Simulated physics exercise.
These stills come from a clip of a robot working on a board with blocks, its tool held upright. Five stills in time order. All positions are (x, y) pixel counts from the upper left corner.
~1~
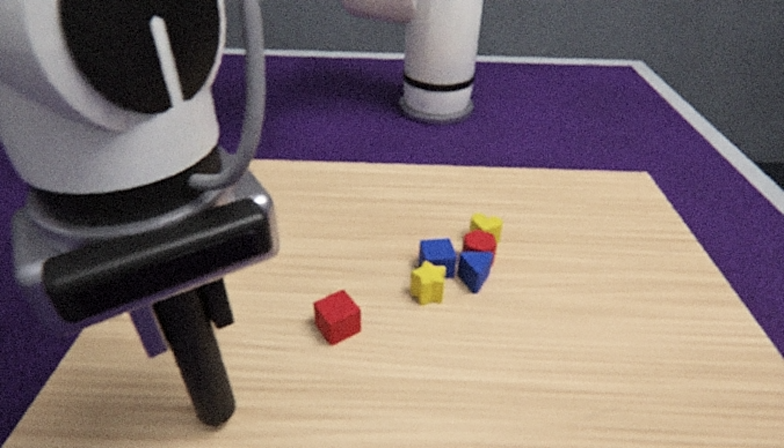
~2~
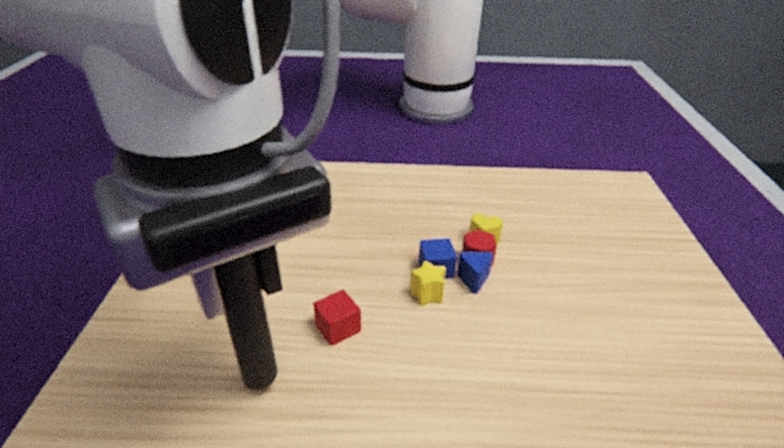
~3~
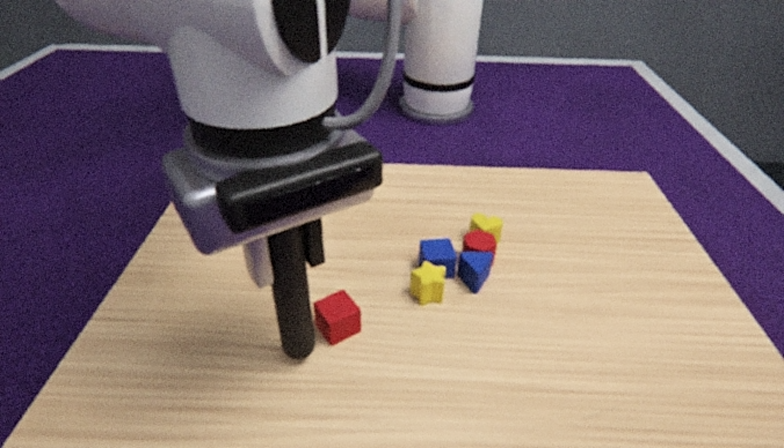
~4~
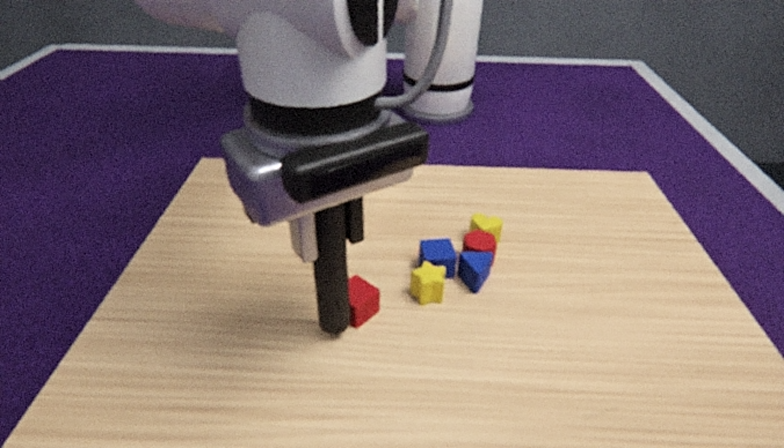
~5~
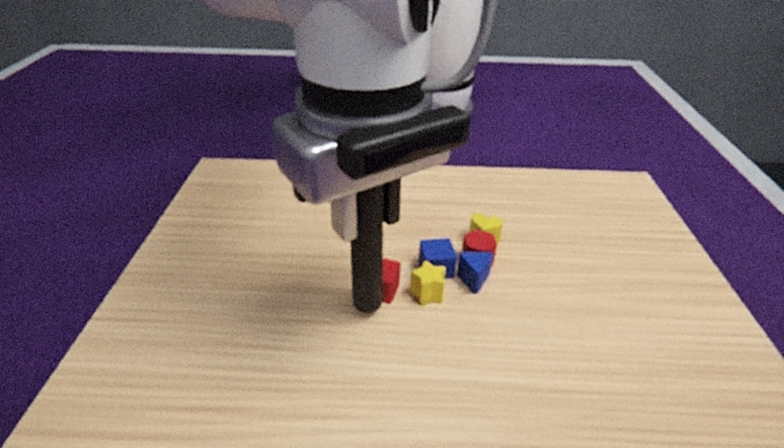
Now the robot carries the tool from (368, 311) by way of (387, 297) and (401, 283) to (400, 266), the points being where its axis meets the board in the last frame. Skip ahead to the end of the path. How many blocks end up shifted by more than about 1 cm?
It moves one block.
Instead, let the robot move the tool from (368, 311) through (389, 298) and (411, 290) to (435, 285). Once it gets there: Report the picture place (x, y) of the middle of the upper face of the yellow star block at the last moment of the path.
In the picture, it is at (462, 274).
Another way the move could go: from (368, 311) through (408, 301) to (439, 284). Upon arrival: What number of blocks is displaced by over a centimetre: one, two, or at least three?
Going by the path, three or more blocks will move.
The first path, step by step. Halfway along, tool at (396, 283); red square at (401, 248), turned 25° anticlockwise.
At the end, tool at (400, 259); red square at (406, 227); yellow star block in place.
